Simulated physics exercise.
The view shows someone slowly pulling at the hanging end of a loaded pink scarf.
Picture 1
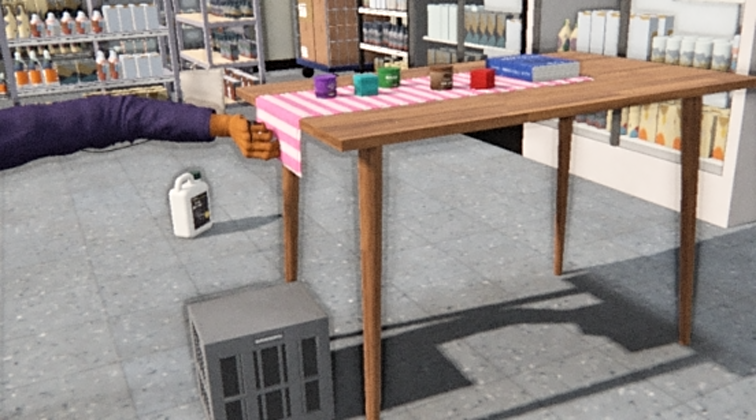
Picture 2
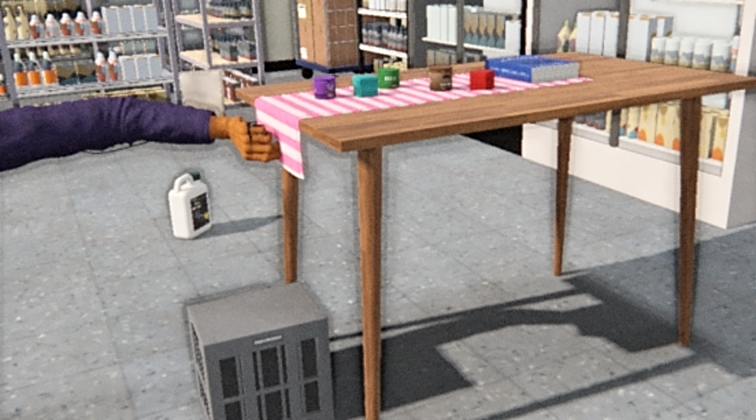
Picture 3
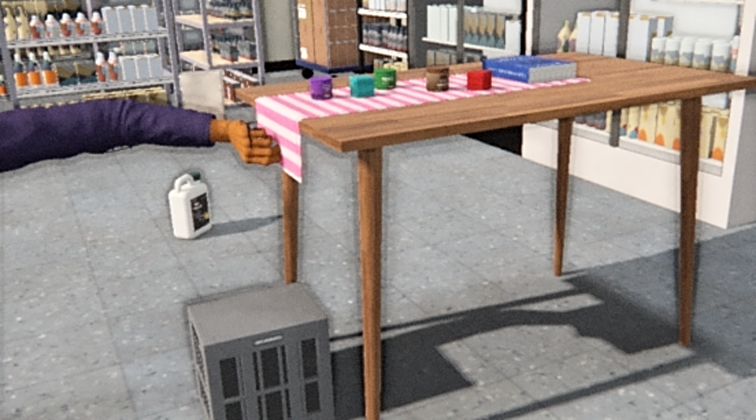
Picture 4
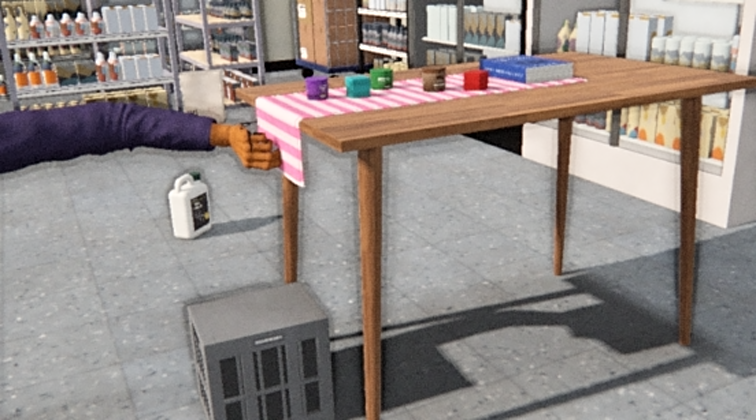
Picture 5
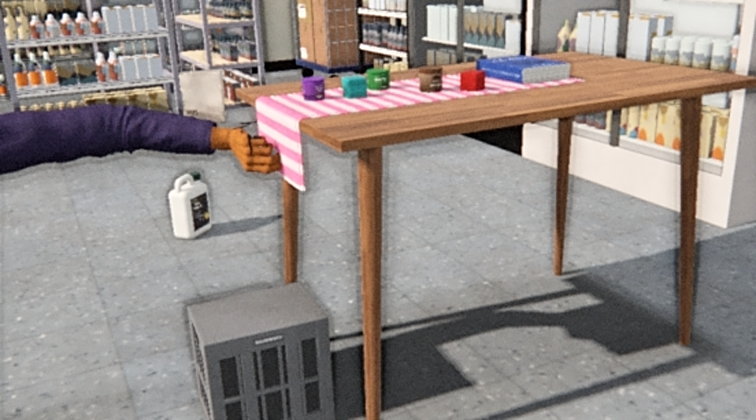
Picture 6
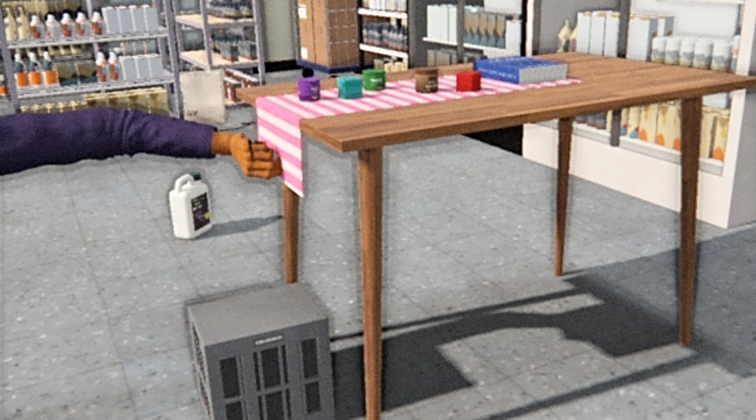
A hand slowly pulls a striped pink scarf, drawing the objects on it slightly left.
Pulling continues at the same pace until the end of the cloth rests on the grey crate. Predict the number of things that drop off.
The number is three.
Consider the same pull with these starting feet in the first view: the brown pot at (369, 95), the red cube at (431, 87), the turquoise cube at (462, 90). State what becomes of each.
First the brown pot, which is lost, then the red cube, which is kept, and finally the turquoise cube, which is kept.
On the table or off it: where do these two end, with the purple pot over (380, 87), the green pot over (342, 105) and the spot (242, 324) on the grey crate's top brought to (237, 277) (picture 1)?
The purple pot stays put; the green pot is lost.
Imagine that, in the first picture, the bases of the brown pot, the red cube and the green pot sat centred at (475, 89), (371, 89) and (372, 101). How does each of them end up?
Of these three, the brown pot rides it out, the red cube takes a tumble, the green pot takes a tumble.
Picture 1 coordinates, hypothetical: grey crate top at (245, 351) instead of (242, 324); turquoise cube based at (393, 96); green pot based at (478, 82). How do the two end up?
Note: Turquoise cube lost; green pot kept on top.
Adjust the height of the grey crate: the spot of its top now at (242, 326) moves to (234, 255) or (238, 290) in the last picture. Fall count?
Respectively 1 and 2.
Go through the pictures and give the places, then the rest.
The first frame shows hem (302, 177); purple pot (325, 76); turquoise cube (366, 75); green pot (389, 68); brown pot (441, 66); red cube (483, 70); top of the crate (242, 324).
The second frame shows hem (304, 179); purple pot (324, 77).
The third frame shows hem (302, 183); turquoise cube (362, 77).
The fourth frame shows hem (304, 187); green pot (381, 70); top of the crate (242, 325).
The fifth frame shows hem (304, 191); brown pot (431, 67).
The sixth frame shows hem (303, 196); purple pot (309, 79); turquoise cube (350, 78); green pot (374, 71); brown pot (427, 68); red cube (469, 73).
Early on, hem near (285, 259); purple pot and turquoise cube gone.
Midway, hem on the crate; purple pot, turquoise cube and green pot gone.
Finally, hem on the crate; purple pot, turquoise cube and green pot gone. The count of fallen things is three.
